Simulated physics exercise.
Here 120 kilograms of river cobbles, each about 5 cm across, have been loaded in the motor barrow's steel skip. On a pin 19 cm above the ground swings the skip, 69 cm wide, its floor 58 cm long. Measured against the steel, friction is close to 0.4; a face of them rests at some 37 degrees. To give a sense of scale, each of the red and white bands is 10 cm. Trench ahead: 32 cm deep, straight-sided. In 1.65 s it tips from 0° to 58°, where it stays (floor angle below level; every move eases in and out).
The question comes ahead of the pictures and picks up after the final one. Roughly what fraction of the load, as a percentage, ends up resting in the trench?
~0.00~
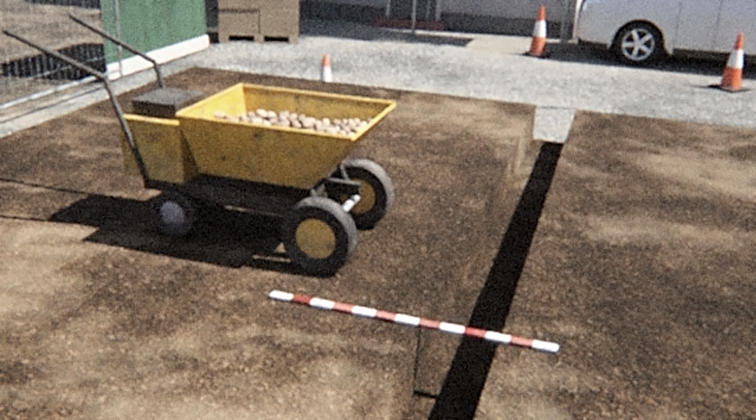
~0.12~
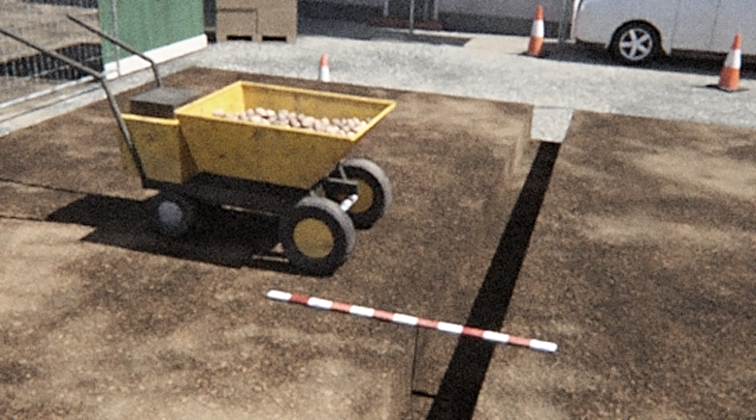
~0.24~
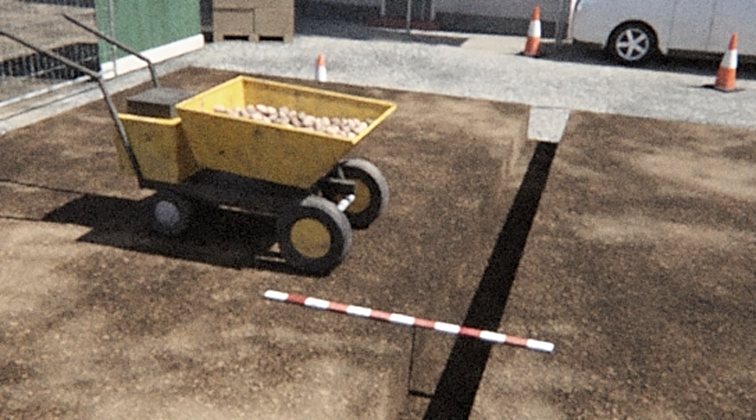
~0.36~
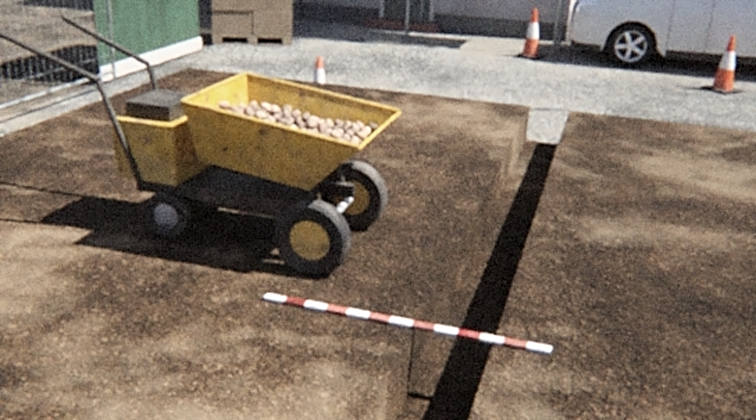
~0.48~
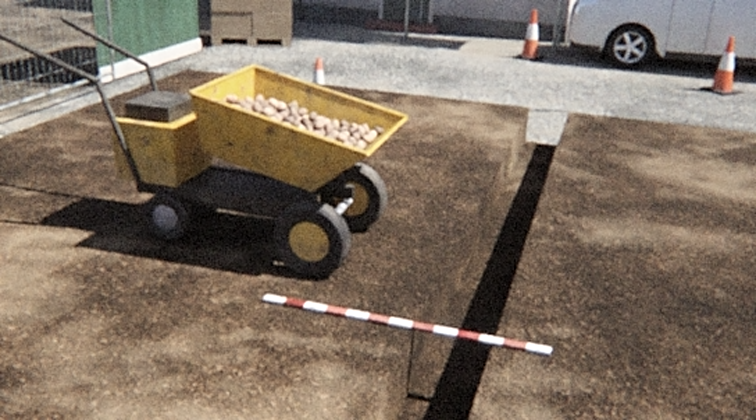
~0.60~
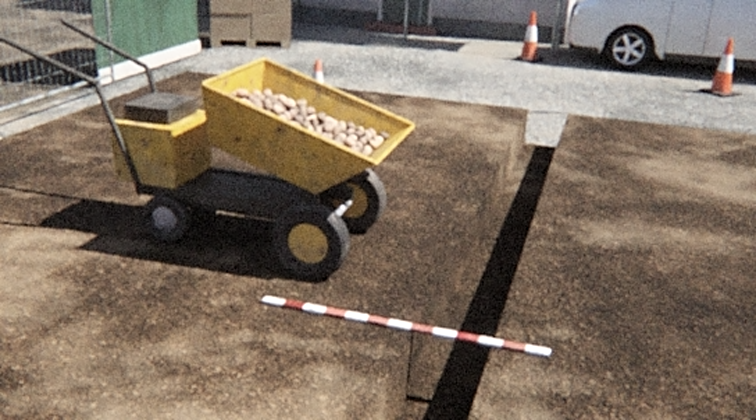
Roughly 63 per cent of the load.
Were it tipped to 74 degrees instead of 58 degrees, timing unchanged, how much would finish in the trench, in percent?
Then roughly 100 percent.
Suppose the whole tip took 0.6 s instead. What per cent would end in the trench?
About 60%.
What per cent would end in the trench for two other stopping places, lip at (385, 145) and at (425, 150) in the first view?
Roughly 60 percent for the first, and 25 percent for the second.
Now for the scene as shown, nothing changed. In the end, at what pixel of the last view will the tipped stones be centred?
Roughly at pixel (472, 321).
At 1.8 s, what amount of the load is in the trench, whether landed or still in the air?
By that point it's something like 10 in a hundred.
After 1.2 s the floor is at 49°; 100 % in the skip; the foremost stones are at (408, 192).
After 1.8 s the floor is at 58°; 89 % in the skip, 2 % short of the trench, 9 % in the trench; the foremost stones are at (476, 270).
After 2.1 s the floor is at 58°; 66 % in the skip, 2 % short of the trench, 33 % in the trench; the foremost stones are at (504, 321).
After 4.1 s the floor is at 58°; 36 % in the skip, 1 % short of the trench, 63 % in the trench; the foremost stones are at (504, 321).
